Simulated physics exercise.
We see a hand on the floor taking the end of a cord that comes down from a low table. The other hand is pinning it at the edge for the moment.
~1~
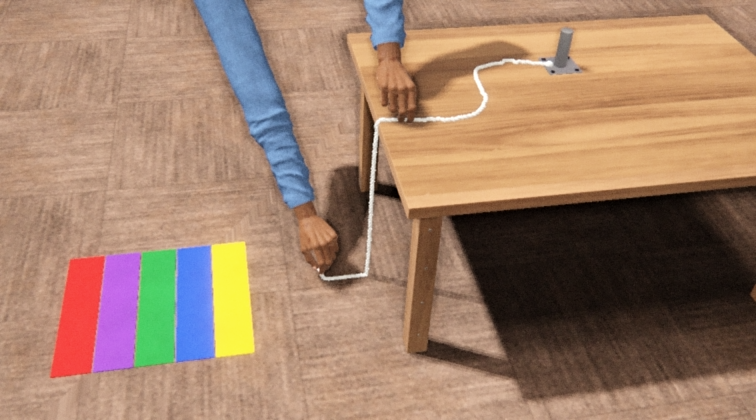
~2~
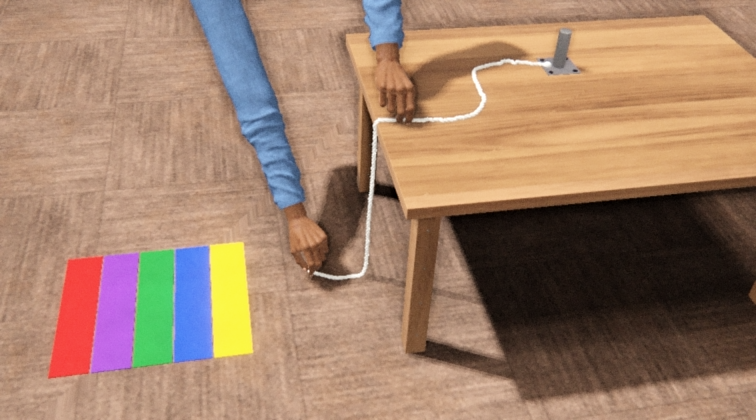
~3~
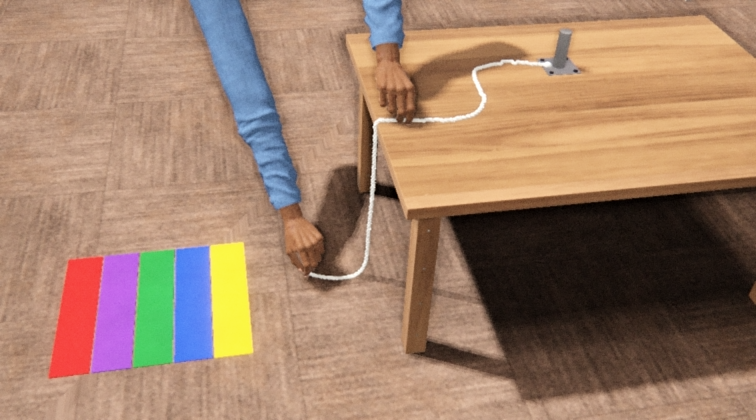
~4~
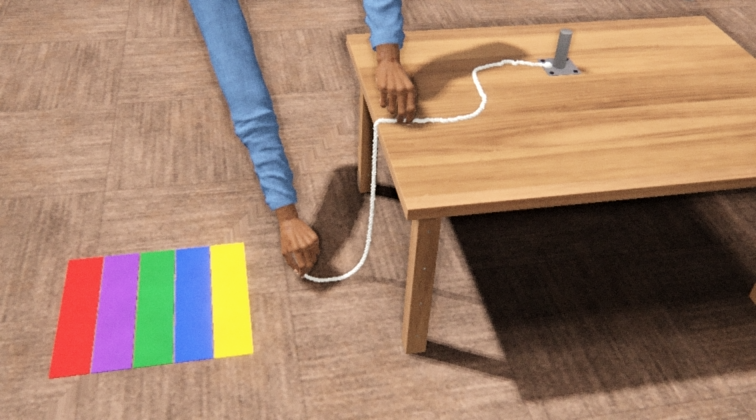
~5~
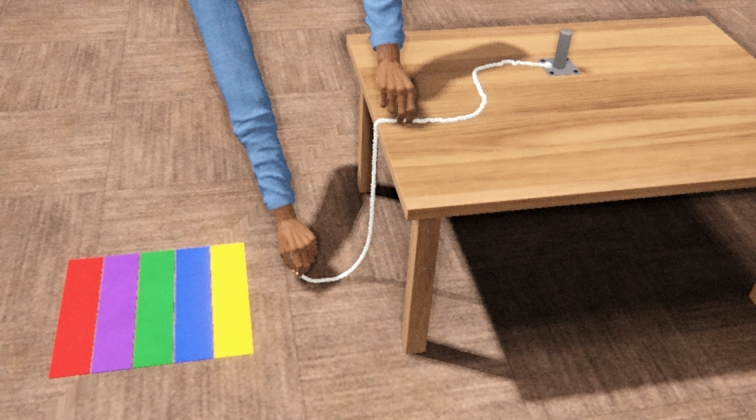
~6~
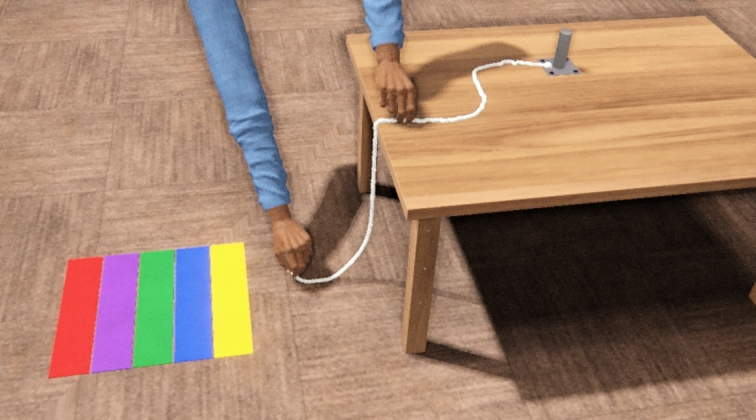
On the floor beside a low table, a hand slowly draws a white cord's end left.
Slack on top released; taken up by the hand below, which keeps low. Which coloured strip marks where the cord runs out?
Purple.
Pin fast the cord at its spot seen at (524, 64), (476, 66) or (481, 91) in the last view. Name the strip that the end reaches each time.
Colours in order: Purple / purple / green.
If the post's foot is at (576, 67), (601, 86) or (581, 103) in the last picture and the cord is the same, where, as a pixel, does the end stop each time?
Approximate pixels in order: (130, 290), (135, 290), (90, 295).
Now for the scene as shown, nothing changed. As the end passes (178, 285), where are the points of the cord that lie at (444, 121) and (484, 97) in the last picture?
First at (370, 118), next at (433, 97).
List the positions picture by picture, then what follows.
End (319, 270); yellow (234, 332); blue (195, 337); green (155, 342); purple (115, 347); red (74, 352), in the first frame.
End (309, 271); cord through (514, 64) (478, 86) (453, 120) (375, 130) (370, 202) (366, 261), in the second frame.
End (305, 272), in the third frame.
End (300, 272); cord through (515, 64) (479, 86) (454, 121) (376, 131) (372, 203) (362, 262), in the fourth frame.
End (298, 273), in the fifth frame.
End (293, 273); cord through (515, 64) (479, 86) (454, 121) (376, 131) (372, 203) (353, 260), in the sixth frame.
Soon after, end near (178, 285); over blue.
After that, end near (133, 290); over purple.
At the stop, end near (107, 293); over purple. It gets as far as the purple strip.
